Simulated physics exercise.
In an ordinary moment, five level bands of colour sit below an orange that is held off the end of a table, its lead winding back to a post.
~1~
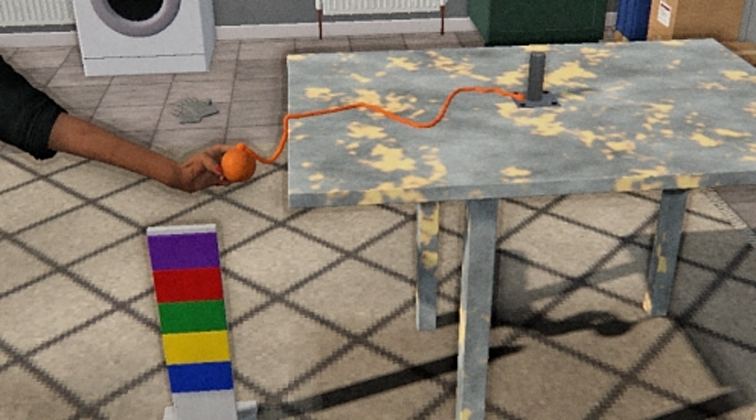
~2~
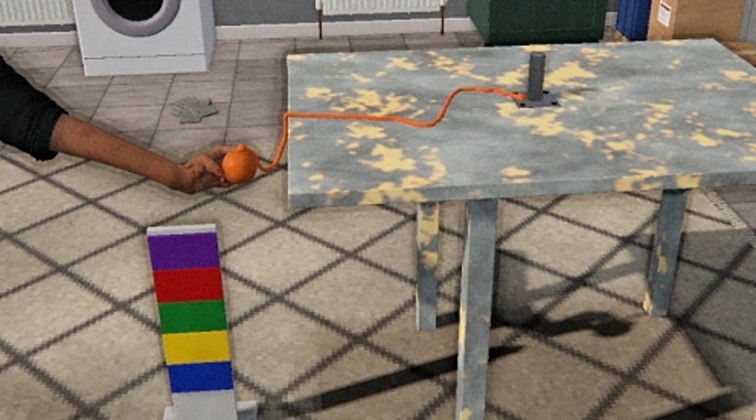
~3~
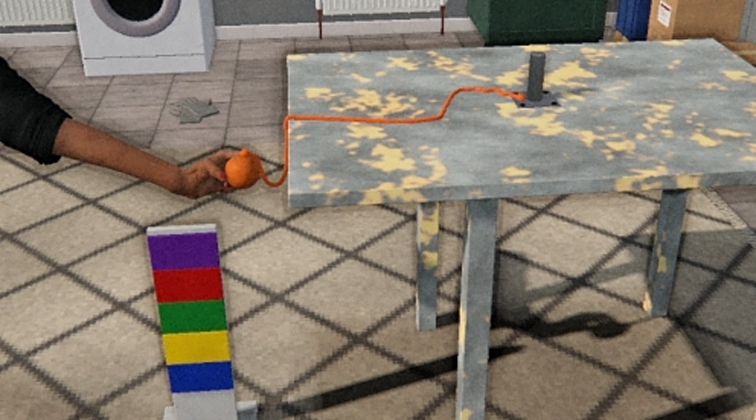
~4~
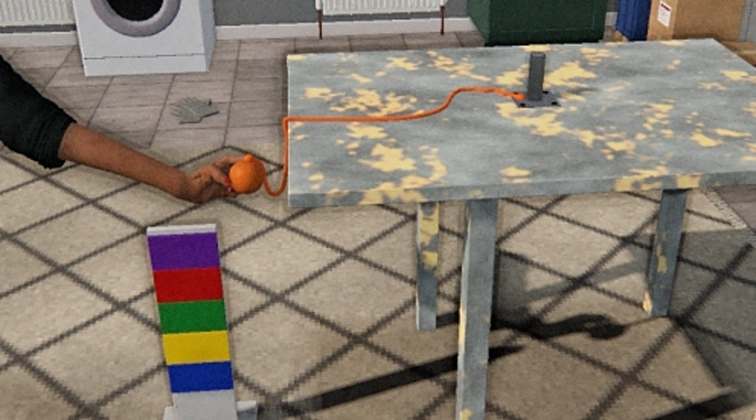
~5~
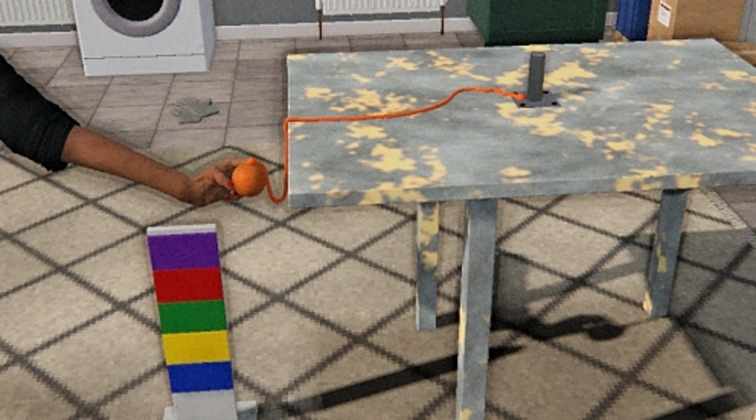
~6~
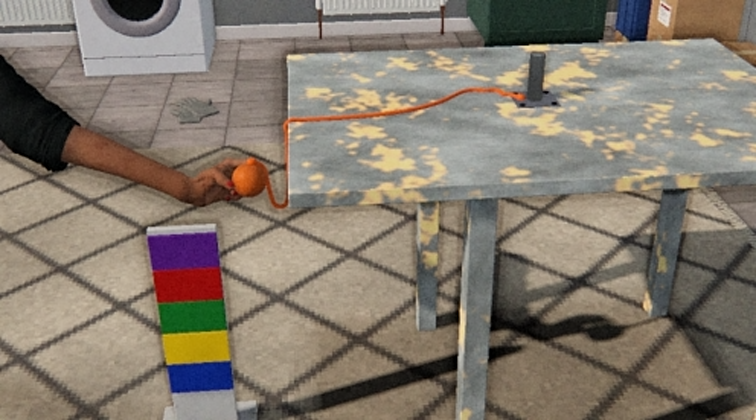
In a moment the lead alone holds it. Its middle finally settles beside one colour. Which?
Green.
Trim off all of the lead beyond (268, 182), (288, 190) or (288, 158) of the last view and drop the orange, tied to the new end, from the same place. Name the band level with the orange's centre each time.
Each try in turn: Red; purple; higher than all five.
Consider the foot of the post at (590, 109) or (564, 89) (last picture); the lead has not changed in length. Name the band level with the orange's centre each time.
Red; red.
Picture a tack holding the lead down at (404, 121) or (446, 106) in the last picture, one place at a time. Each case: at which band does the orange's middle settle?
In order: Purple; red.
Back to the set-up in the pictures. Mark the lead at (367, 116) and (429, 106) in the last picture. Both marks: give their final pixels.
First: (333, 110). Second: (400, 106).
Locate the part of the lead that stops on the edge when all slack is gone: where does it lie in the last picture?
(317, 119), give or take.
Soon after, orange near (289, 278); level with red.
Then, orange near (306, 285); level with green.
At rest, orange near (298, 294); level with green. At green.
